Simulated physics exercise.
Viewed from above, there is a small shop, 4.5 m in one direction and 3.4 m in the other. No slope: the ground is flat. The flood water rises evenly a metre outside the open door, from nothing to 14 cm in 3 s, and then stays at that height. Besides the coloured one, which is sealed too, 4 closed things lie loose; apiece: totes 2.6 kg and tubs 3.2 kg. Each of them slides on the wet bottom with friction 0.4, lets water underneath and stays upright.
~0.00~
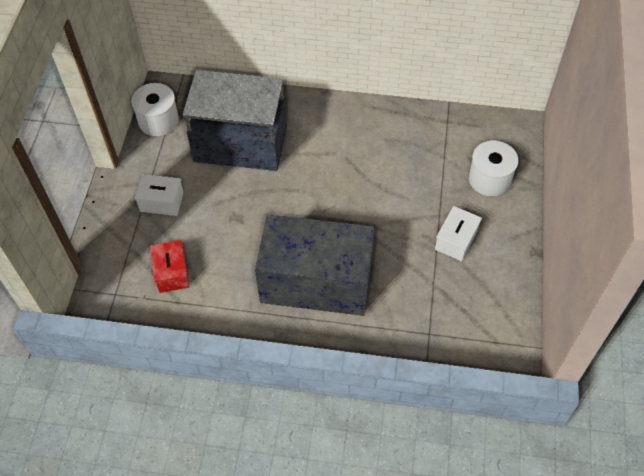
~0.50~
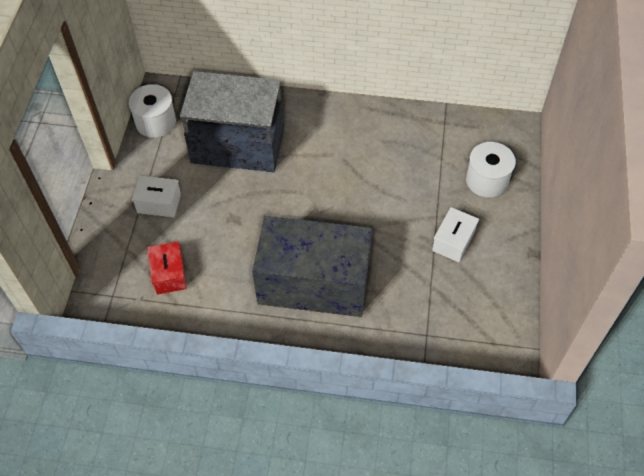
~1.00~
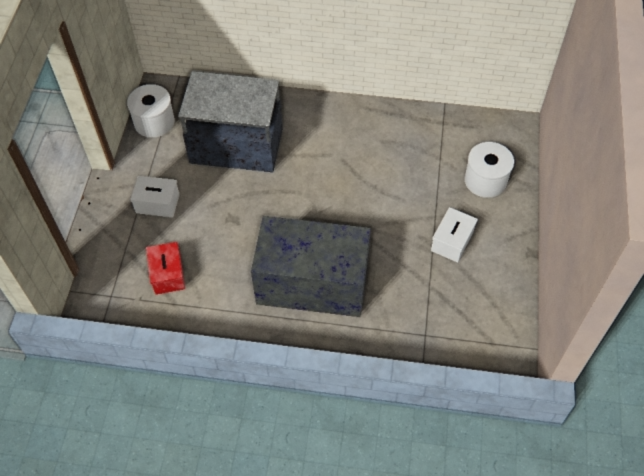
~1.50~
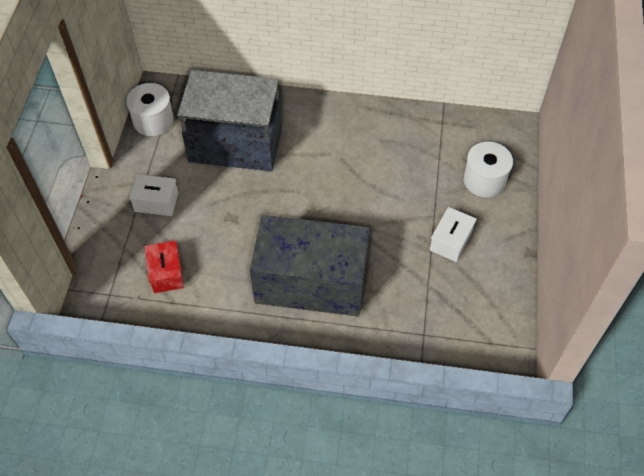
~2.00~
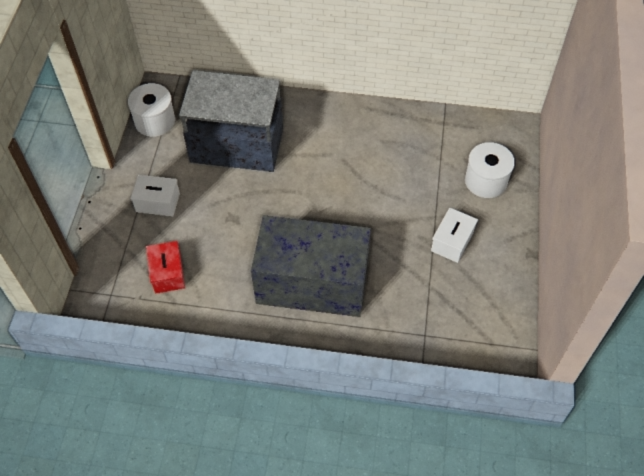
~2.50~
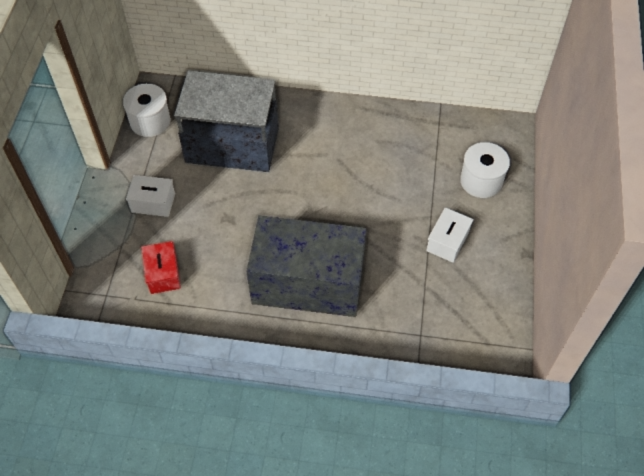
The clip shows a small shop from above, with a red tote, other loose containers and dark blocks all staying still, while shallow water spreads outside and just begins to enter through the open doorway on the left.
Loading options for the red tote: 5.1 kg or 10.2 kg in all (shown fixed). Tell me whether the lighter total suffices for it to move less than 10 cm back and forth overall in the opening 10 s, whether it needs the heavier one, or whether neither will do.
Both are insufficient.
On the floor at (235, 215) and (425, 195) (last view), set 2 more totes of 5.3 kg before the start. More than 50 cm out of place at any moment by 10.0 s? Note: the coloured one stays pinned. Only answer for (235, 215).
It is past it.
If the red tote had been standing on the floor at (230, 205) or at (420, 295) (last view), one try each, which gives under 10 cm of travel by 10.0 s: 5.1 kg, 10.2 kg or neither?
In turn: Neither is enough; it takes the larger.
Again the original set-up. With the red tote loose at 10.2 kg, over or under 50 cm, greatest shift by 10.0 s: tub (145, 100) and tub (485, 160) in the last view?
In sequence, not exceeded; exceeded.
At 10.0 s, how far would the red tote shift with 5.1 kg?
Shift: Roughly 250 cm.
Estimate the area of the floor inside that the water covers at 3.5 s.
Somewhere around 2.0 m2, roughly.
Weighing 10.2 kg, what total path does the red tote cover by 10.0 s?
I'd say close to 60 cm in total.
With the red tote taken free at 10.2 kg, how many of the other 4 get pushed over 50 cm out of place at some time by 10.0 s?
Total: 3.
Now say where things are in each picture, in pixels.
In the first frame, the red tote at (168, 260), on the bottom; water covers 0.0 m2; 0 of 5 have shifted.
In the second frame, the red tote at (165, 262) rests on the ground; water covers 0.0 m2; 0 of 5 have shifted.
In the third frame, the red tote at (164, 262), on the bottom; water covers 0.0 m2; 0 of 5 have shifted.
In the fourth frame, the red tote at (163, 261) rests on the ground; water covers 0.0 m2; 0 of 5 have shifted.
In the fifth frame, the red tote at (164, 261), on the bottom; water covers 0.0 m2; 0 of 5 have shifted.
In the sixth frame, the red tote at (159, 261) rests on the ground; water covers 0.4 m2; 0 of 5 have shifted.
After 3.5 s the red tote would be 2 cm from its start with 5.1 kg and 0 cm from its start with 10.2 kg; 2 cm of water round it then.
After 4.5 s the red tote would be 55 cm from its start with 5.1 kg and 14 cm from its start with 10.2 kg; 4 cm of water round it then.
After 7.0 s the red tote would be 161 cm from its start with 5.1 kg and 32 cm from its start with 10.2 kg; 6 cm of water round it then.
After 10.0 s the red tote would be 271 cm from its start with 5.1 kg and 54 cm from its start with 10.2 kg; 8 cm of water round it then.
